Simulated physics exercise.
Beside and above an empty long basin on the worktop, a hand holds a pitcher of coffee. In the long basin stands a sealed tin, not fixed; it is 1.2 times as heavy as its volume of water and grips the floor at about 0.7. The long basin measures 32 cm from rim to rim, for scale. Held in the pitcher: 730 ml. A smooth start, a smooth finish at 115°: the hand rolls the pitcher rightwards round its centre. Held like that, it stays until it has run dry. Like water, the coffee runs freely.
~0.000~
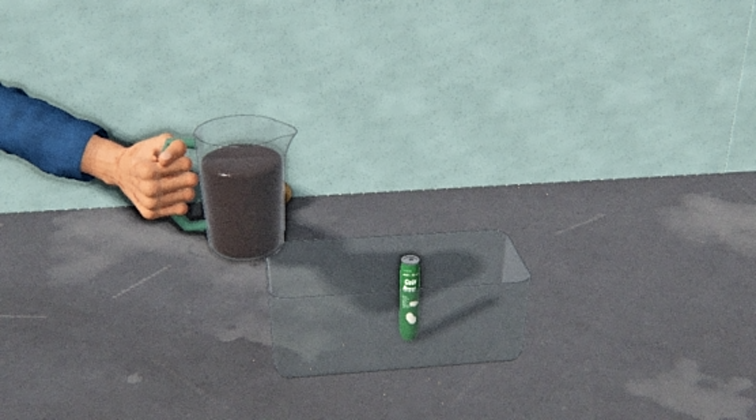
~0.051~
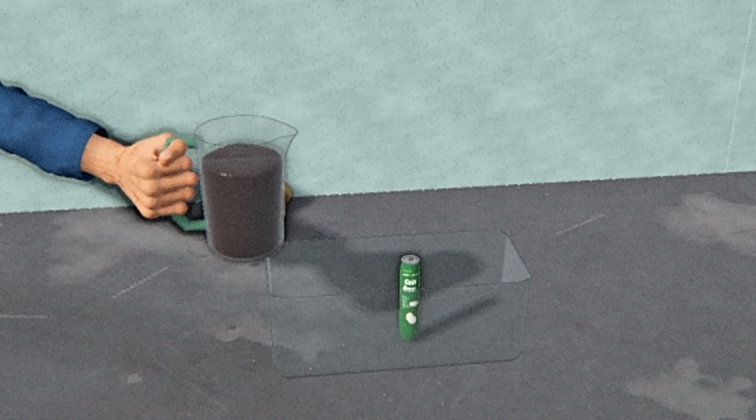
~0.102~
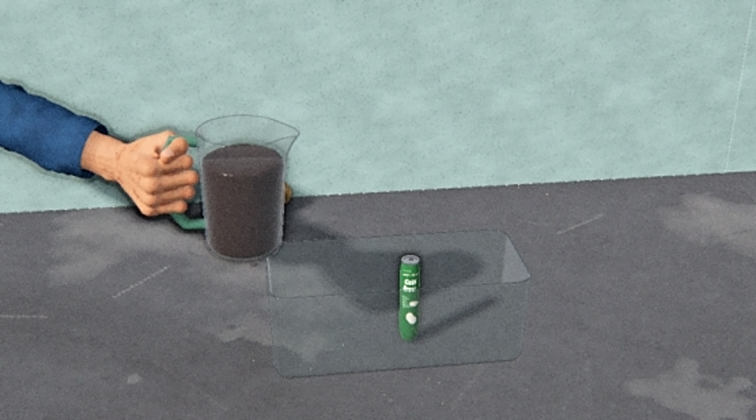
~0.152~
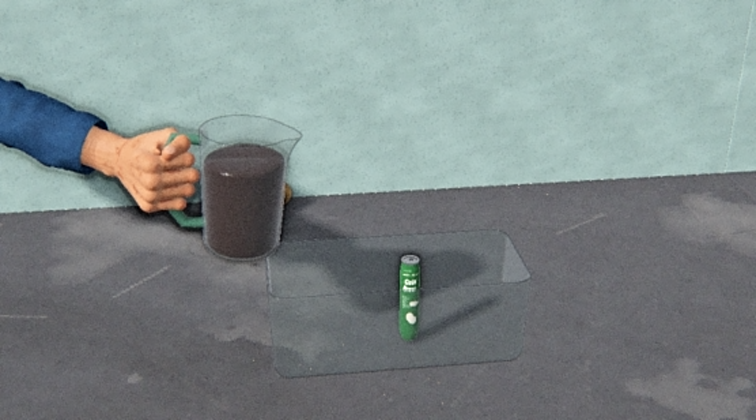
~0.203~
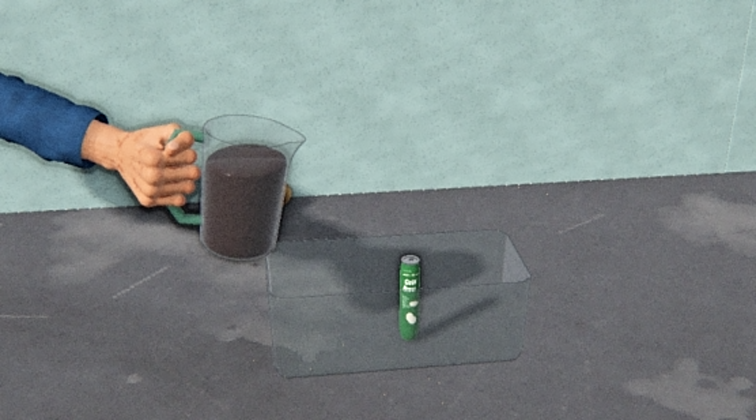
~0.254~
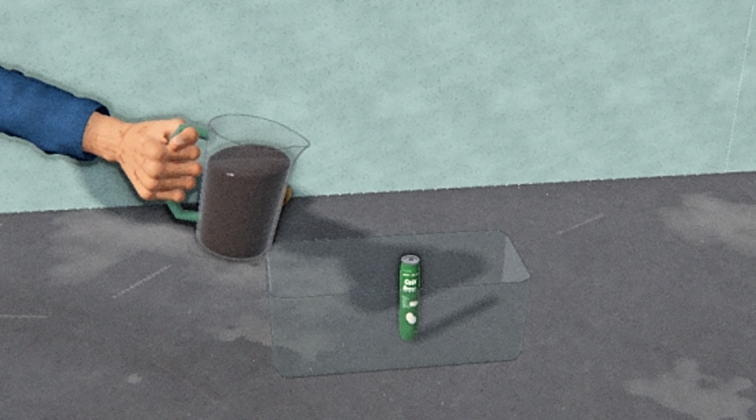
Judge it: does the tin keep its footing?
Yes, it keeps its footing.
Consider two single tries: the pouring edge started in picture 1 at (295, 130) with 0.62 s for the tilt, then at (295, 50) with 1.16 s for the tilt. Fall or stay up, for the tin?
The tin stays vertical the first time and overturns the second time.
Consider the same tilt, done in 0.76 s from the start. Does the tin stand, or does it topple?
The tin stays on its base.
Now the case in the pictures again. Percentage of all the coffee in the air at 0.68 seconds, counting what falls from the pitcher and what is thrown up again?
About 10 per cent.
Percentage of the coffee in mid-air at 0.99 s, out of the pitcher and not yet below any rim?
Near 14 per cent, I'd say.
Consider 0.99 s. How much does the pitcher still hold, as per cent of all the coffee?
Close to 28 percent of the total.
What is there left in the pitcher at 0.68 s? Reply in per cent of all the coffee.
I'd put it near 88 percent.
After 0.68 s the tilt is 72° and 88 per cent is still to pour; the tin stands where it began.
After 0.99 s the tilt is 109° and 28 per cent is still to pour; the tin stands where it began.
After 1.31 s the tilt is 115° and 0 per cent is still to pour; the tin stands where it began.
After 1.66 s the tilt is 115° and 0 per cent is still to pour; the tin stands where it began.
In the end the tin stands where it began.
